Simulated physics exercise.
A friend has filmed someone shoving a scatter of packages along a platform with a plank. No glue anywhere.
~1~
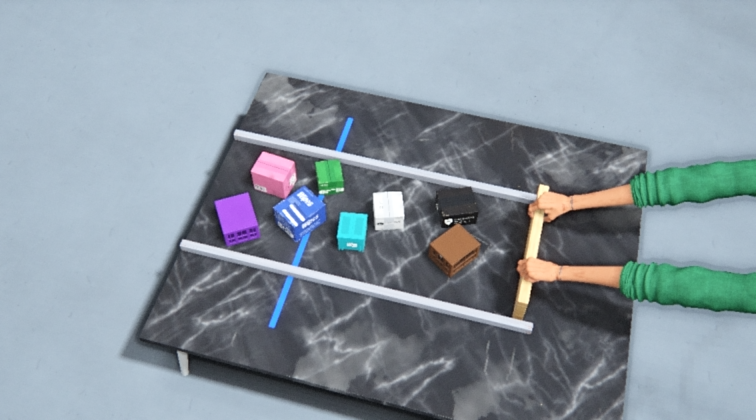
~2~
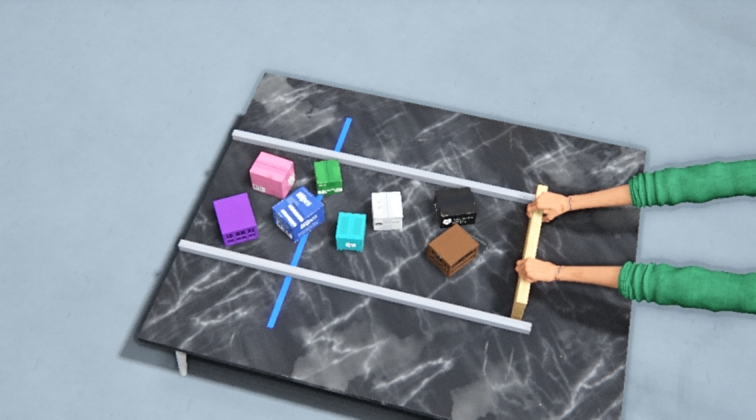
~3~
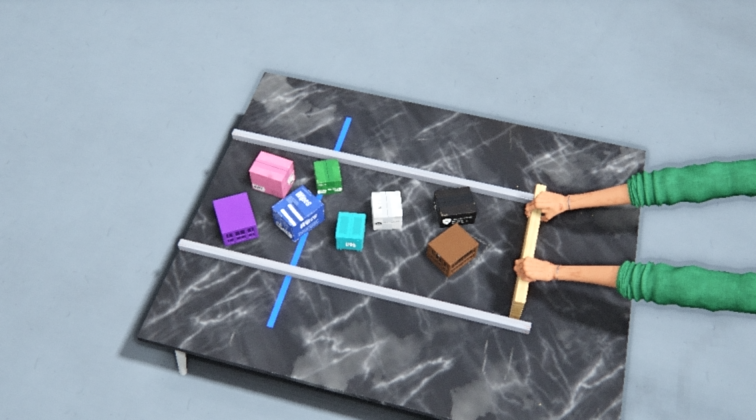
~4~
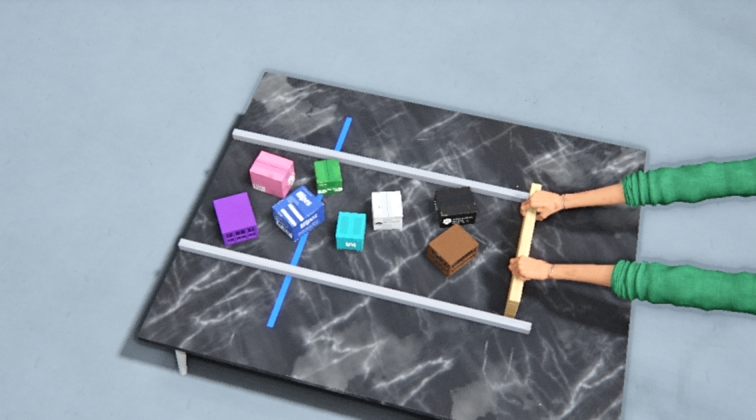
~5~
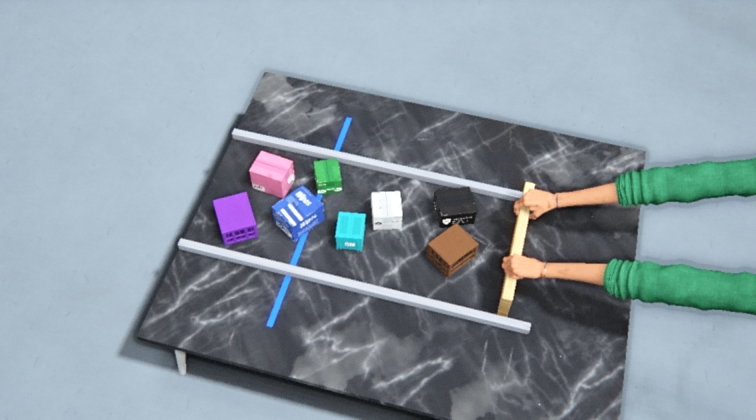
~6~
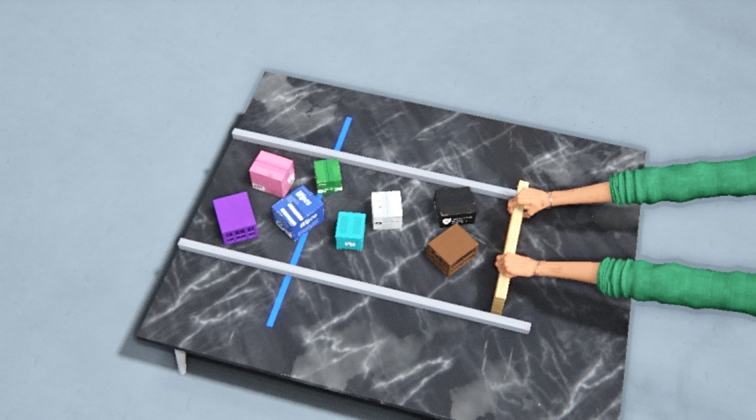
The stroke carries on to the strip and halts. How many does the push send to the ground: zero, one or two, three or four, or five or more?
As it turns out, the number that fall off is zero.
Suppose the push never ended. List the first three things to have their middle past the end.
The order is the purple crate, the pink parcel, the blue box.
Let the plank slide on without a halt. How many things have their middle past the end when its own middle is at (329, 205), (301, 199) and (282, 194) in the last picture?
It would be 0, 0 and 1.
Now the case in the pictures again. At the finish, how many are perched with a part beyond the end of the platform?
It comes to 0.
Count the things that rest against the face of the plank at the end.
It touches 2.
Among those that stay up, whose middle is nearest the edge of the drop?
The purple crate.
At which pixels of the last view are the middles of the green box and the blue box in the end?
Near (283, 158) and (251, 197).
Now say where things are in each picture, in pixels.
Purple crate (238, 219); pink parcel (274, 175); blue box (300, 214); plank (531, 252); tape (315, 213), in the first picture.
Pink parcel (273, 176); black box (455, 208), in the second picture.
Blue box (299, 214); plank (528, 251), in the third picture.
Purple crate (236, 219); white parcel (387, 211), in the fourth picture.
Pink parcel (273, 175); turquoise tote (351, 232), in the fifth picture.
Purple crate (236, 218); pink parcel (273, 175); blue box (299, 213); plank (510, 247); tape (313, 212), in the sixth picture.
Soon after, none off yet; purple crate at rest near (236, 218); pink parcel at rest near (273, 175); blue box at rest near (299, 213).
Then, none off yet; purple crate at rest near (236, 218); pink parcel at rest near (273, 175); blue box at rest near (297, 212).
At rest, the number that fall off is zero.
